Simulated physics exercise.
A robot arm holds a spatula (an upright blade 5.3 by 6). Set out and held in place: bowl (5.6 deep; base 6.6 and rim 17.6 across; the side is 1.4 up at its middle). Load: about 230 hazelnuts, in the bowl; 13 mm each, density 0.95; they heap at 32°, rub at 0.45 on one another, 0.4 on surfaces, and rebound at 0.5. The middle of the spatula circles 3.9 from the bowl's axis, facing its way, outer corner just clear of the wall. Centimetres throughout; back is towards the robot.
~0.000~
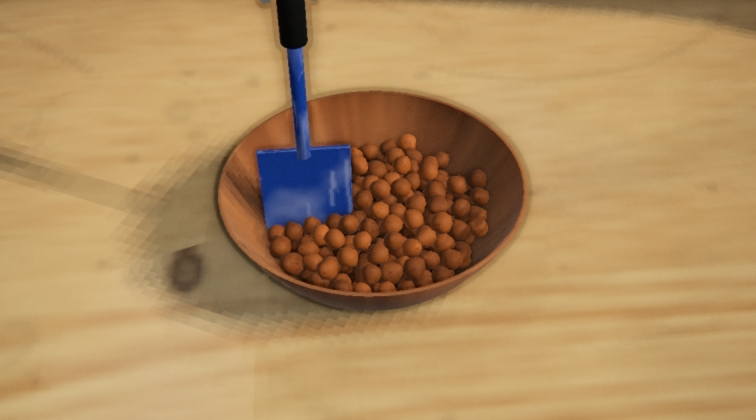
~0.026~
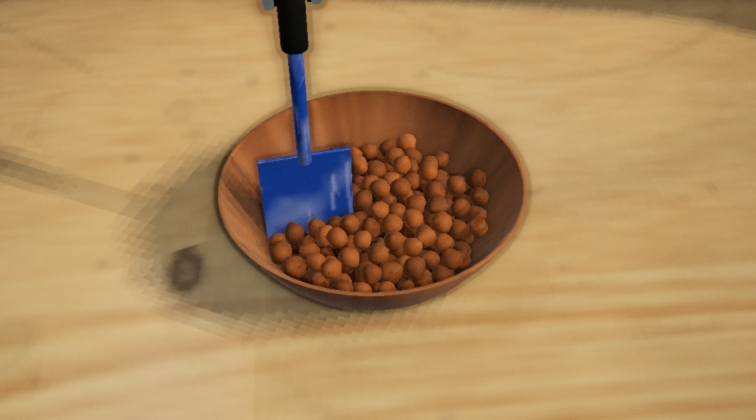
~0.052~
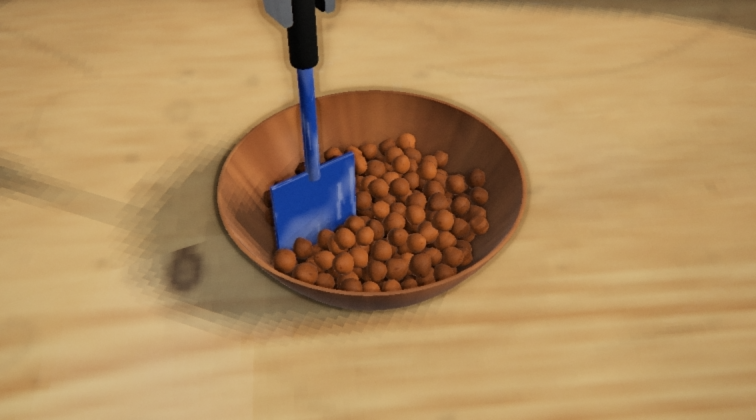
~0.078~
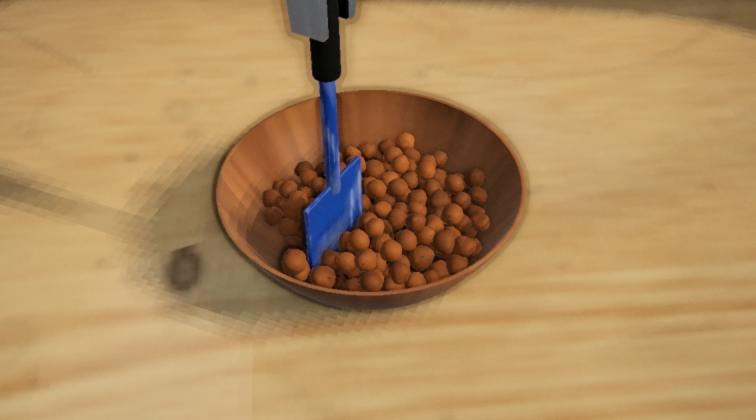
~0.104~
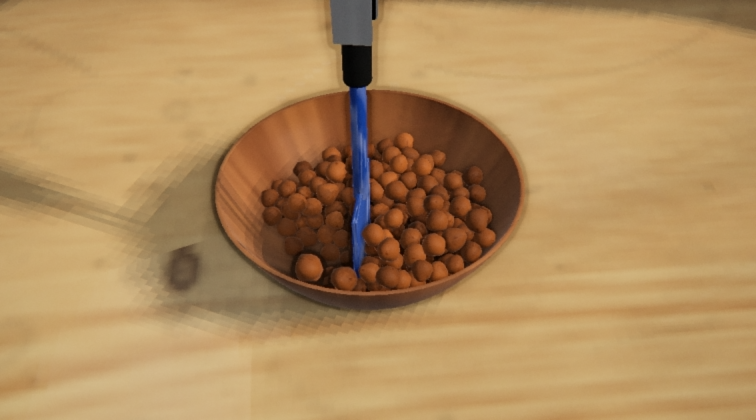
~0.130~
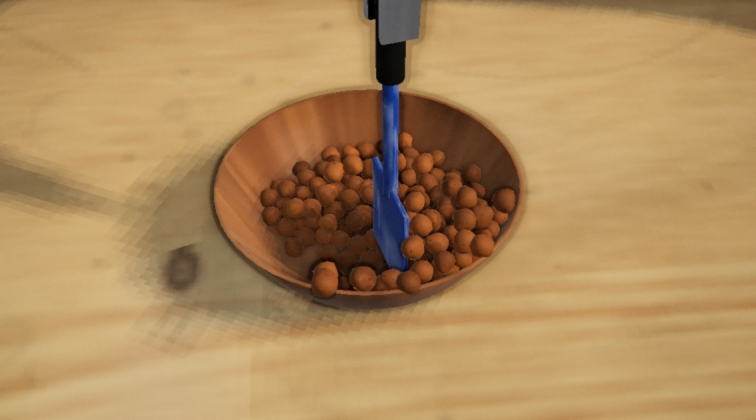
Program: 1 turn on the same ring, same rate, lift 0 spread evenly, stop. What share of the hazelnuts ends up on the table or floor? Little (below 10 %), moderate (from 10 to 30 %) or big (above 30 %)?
On the table or floor the share is big, above 30 %.
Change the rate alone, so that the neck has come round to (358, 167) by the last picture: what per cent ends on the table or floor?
About 35 per cent.
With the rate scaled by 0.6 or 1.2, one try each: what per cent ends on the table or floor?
About 20 and 50 per cent.
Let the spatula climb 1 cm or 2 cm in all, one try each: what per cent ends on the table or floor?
About 40 and 30 per cent.
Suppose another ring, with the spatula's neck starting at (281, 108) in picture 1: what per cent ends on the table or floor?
About 20 per cent.
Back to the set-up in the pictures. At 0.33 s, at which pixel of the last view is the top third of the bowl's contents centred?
Near (294, 137).
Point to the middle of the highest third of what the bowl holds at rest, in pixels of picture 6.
Near (335, 260).
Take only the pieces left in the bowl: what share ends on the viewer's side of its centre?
Roughly 70 per cent.
By 0.23 s, 198° round, highest piece 9 above the table; 195 in the bowl, 3 on the table or floor, 28 in flight or on the tool.
By 0.33 s, 294° round, highest piece 11 above the table; 162 in the bowl, 32 on the table or floor, 32 in flight or on the tool.
By 0.58 s, 0° round, highest piece 6 above the table; 131 in the bowl, 95 on the table or floor.
By 1.28 s, 0° round, highest piece 5 above the table; 131 in the bowl, 95 on the table or floor.
Final count, 131 in the bowl, 95 on the table or floor. That is 42 % on the table or floor.
